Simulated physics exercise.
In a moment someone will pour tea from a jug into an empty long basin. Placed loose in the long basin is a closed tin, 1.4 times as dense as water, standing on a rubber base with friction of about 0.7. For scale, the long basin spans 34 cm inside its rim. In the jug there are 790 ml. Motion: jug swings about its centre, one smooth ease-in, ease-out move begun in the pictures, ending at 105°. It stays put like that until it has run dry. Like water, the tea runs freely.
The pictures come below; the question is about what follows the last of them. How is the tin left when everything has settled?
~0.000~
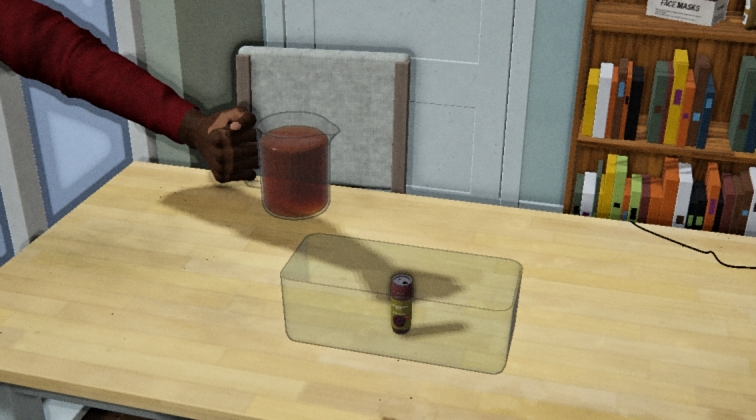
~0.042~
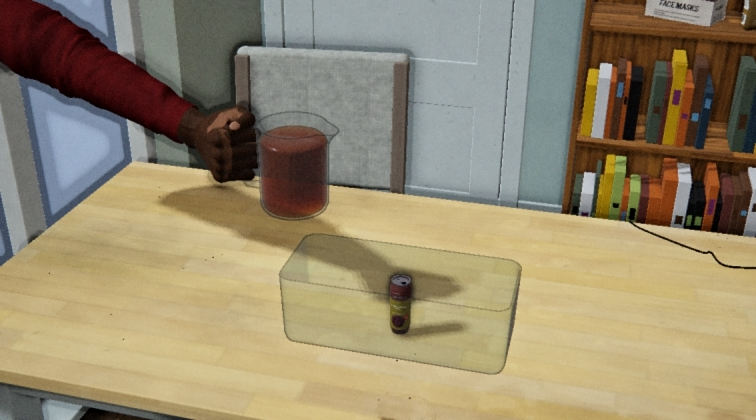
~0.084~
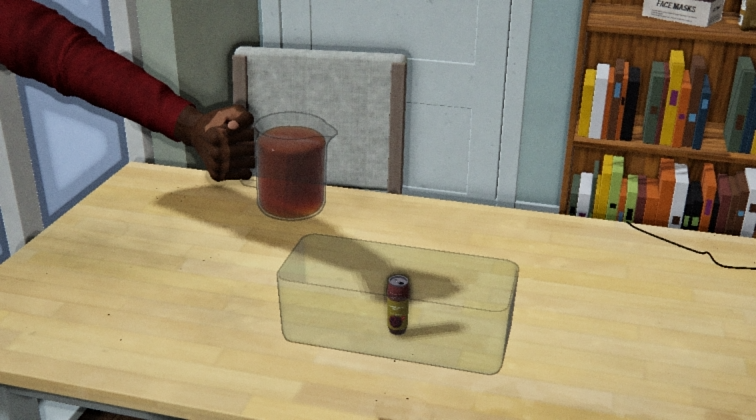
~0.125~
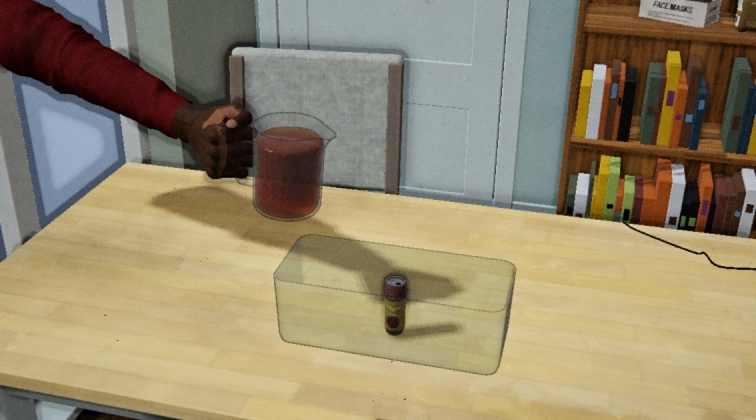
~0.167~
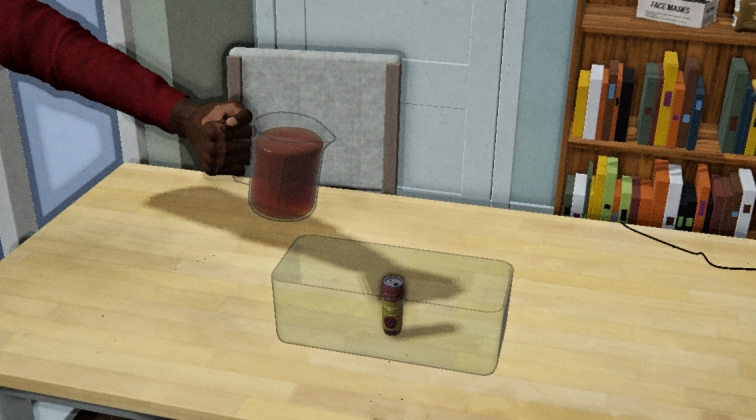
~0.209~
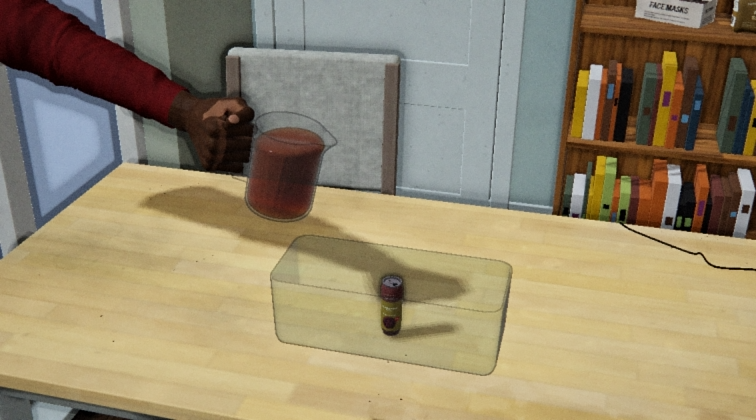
The tin is lying toppled.
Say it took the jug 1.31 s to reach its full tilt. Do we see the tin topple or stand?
In that case the tin overturns.
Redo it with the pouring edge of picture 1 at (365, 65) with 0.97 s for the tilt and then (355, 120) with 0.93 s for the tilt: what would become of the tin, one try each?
First it stays up; then it keeps standing.
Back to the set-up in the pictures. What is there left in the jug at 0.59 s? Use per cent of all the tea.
At that time about 82 in a hundred parts are still held.
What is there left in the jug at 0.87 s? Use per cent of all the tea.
About 30 per cent.
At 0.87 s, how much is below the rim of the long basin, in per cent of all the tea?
That comes to about 48 percent.
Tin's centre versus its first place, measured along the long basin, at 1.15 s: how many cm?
Measured centre to centre, about 7 cm.
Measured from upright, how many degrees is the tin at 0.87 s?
About 0 degrees from upright.
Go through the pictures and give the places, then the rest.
Tilt 0°; pouring edge (339, 131); surface from (263, 133) to (329, 140); the long basin's rim runs from (294, 255) to (517, 287); the tin's top is at (402, 282), in the first frame.
Tilt 0°; pouring edge (339, 132); surface from (262, 133) to (328, 141), in the second frame.
Tilt 2°; pouring edge (337, 133); surface from (261, 133) to (326, 141), in the third frame.
Tilt 4°; pouring edge (336, 136); surface from (259, 133) to (324, 142), in the fourth frame.
Tilt 8°; pouring edge (336, 139); surface from (258, 135) to (324, 143), in the fifth frame.
Tilt 12°; pouring edge (337, 143); surface from (258, 135) to (326, 144), in the sixth frame.
After 0.59 s the tilt is 70° and 82 per cent is still to pour; the tin stands where it began.
After 0.87 s the tilt is 102° and 31 per cent is still to pour; the tin stands where it began.
After 1.15 s the tilt is 105° and 4 per cent is still to pour; the tin leans 40°.
After 1.47 s the tilt is 105° and 0 per cent is still to pour; the tin lies on its side.
In the end the tin lies on its side.
